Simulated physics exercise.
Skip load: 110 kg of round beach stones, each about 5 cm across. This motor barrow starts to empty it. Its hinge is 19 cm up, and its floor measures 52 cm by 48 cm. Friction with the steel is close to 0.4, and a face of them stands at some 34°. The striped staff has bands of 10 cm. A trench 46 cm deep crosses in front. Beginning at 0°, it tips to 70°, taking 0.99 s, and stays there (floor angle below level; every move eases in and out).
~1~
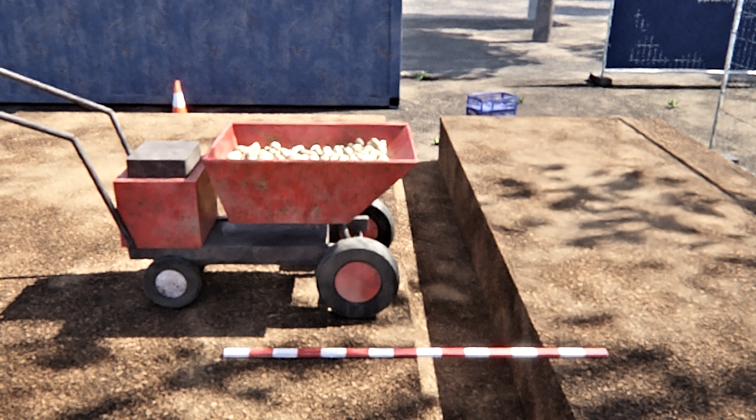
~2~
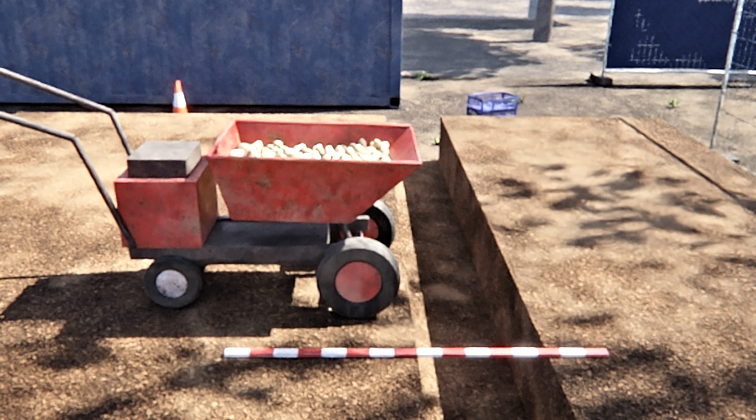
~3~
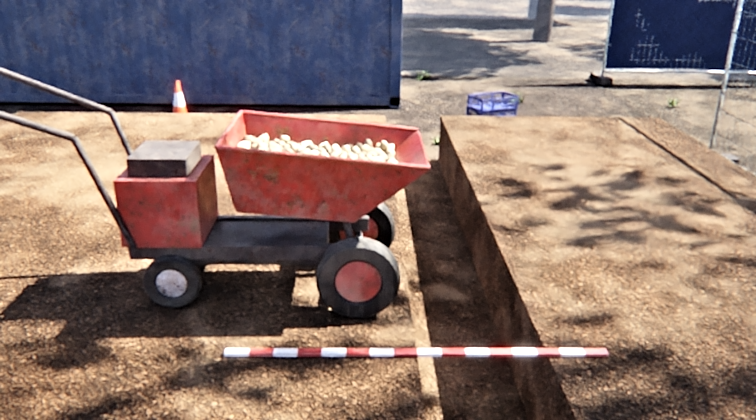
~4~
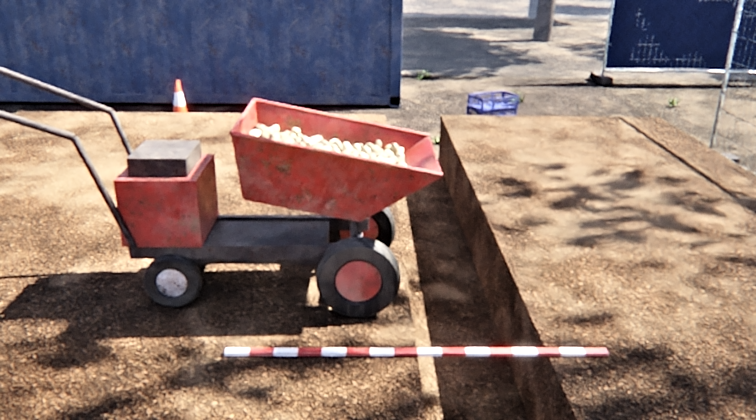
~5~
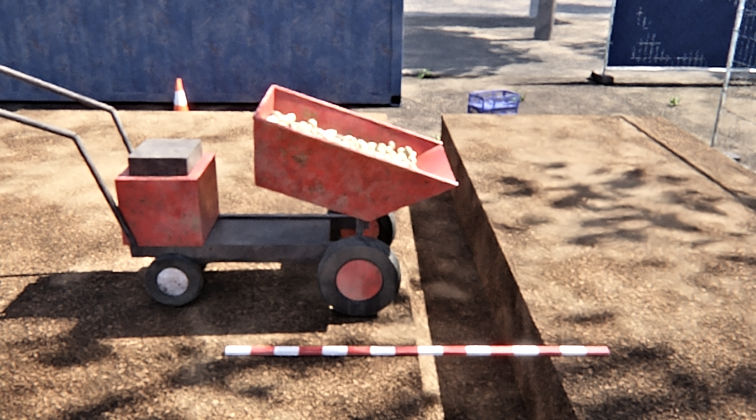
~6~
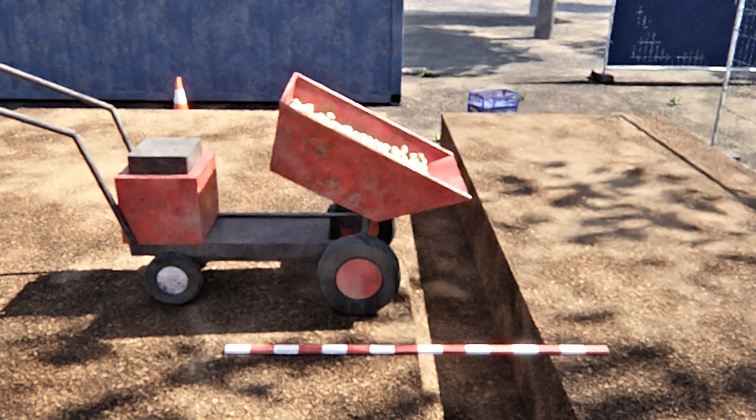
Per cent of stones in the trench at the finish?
About 46 %.
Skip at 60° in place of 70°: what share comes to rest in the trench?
Close to 50 per cent then.
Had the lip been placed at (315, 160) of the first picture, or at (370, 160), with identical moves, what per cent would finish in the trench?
About 100 per cent first, then about 95 per cent.
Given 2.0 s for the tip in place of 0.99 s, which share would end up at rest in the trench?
My guess is near 55 percent.
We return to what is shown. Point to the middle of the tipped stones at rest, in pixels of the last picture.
Somewhere around (534, 282) in the last picture.
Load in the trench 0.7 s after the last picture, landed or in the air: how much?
Approx. 20 % of the load.
Then, 0.3 s after the last picture the floor is at 59°, 100 % in the skip; the foremost stones are at (482, 233).
Then, 0.7 s after the last picture the floor is at 70°, 57 % in the skip, 21 % in the trench, 23 % past the trench; the foremost stones are at (577, 282).
Then, 1.0 s after the last picture the floor is at 70°, 12 % in the skip, 35 % in the trench, 53 % past the trench; the foremost stones are at (693, 287).
Then, 3.0 s after the last picture the floor is at 70°, 0 % in the skip, 46 % in the trench, 54 % past the trench; the foremost stones are past the picture's edge.
